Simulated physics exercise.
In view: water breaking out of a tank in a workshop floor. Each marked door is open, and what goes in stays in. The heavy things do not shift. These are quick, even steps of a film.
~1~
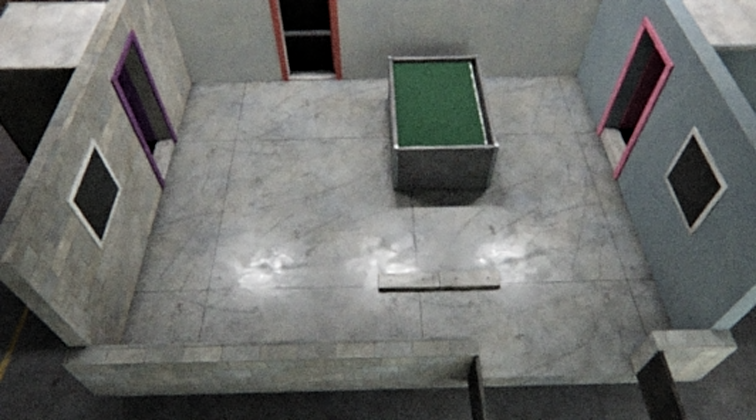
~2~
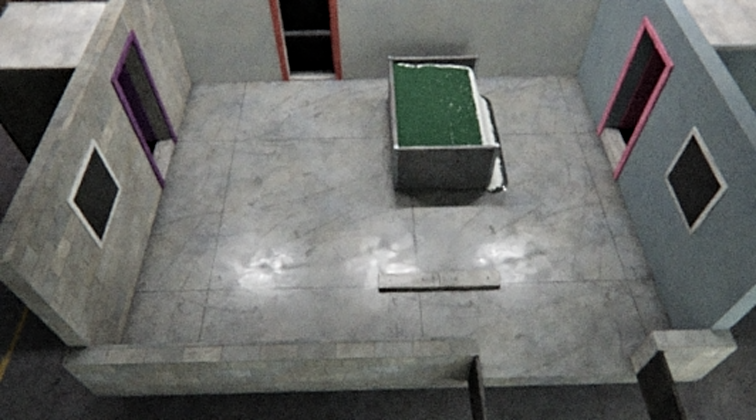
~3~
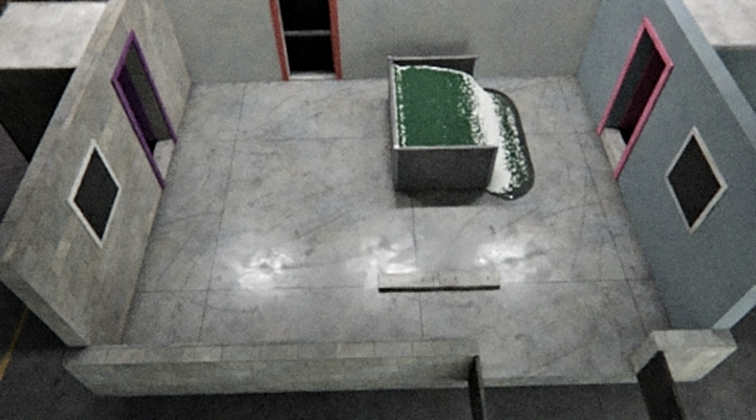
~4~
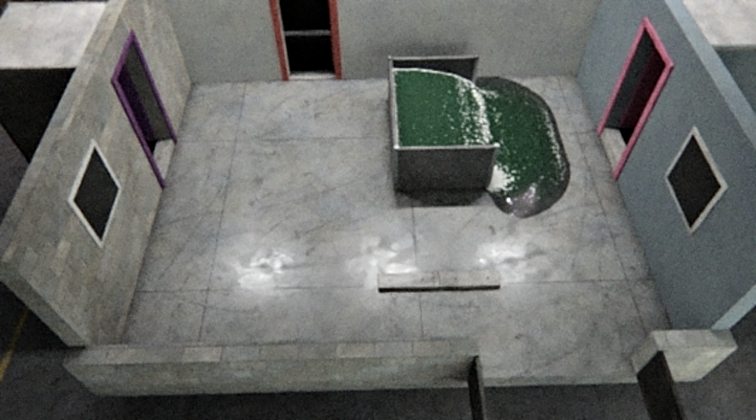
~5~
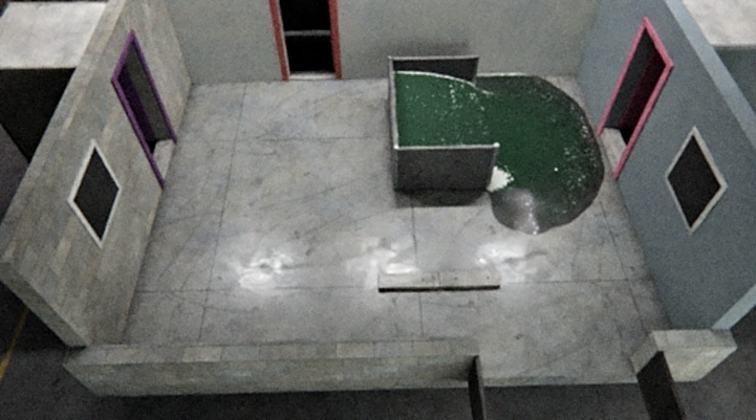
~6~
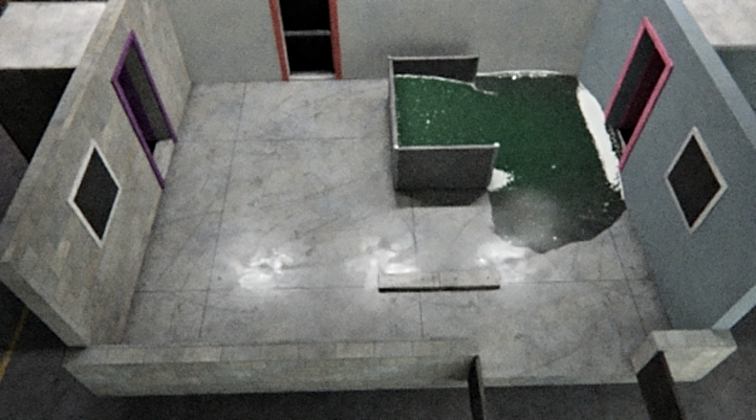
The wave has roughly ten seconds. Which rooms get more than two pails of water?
One by one: The red door admits no more than that; the pink door lets in a lot; the purple door admits no more than that.
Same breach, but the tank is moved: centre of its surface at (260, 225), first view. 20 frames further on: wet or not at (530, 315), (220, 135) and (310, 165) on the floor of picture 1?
In turn: Flooded, no water, free of water.
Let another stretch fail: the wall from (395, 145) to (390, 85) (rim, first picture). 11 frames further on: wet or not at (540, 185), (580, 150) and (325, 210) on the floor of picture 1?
One after the other: Clear, clear, covered.
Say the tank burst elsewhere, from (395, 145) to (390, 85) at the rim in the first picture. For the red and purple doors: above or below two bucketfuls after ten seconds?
My reading: Red door is over, purple door floods.
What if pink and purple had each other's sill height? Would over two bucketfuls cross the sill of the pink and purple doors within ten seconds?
Pink goes over; purple stays under.
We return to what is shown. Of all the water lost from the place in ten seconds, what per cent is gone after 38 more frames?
I make it 75 per cent.
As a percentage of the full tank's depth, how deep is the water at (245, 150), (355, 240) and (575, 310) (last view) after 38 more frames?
In turn 2, 2 and 10 in a hundred.
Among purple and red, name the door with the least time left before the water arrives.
That is the one in red.
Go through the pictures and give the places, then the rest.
The first picture shows the tank at (439, 103) is whole and still.
In the second picture, water pours out at (479, 128) and has run to (491, 190).
In the third picture, the front is at (515, 195), out from the gap at (479, 129).
In the fourth picture, water pours out at (478, 130) and has run to (526, 212).
In the fifth picture, the front is at (576, 211), out from the gap at (478, 131).
In the sixth picture, water pours out at (478, 132) and has run to (623, 204).
A moment on, water covers 20 % of the floor; the red door not reached, the pink door far over two buckets in, the purple door not reached.
Next, water covers 25 % of the floor; the red door not reached, the pink door far over two buckets in, the purple door not reached.
Then, water covers 40 % of the floor; the red door wet at the sill, nothing in, the pink door far over two buckets in, the purple door not reached.
Later, water covers 65 % of the floor; the red door under two buckets in, the pink door far over two buckets in, the purple door wet at the sill, nothing in.
In the end, water covers 85 % of the floor; the red door under two buckets in, the pink door far over two buckets in, the purple door wet at the sill, nothing in.
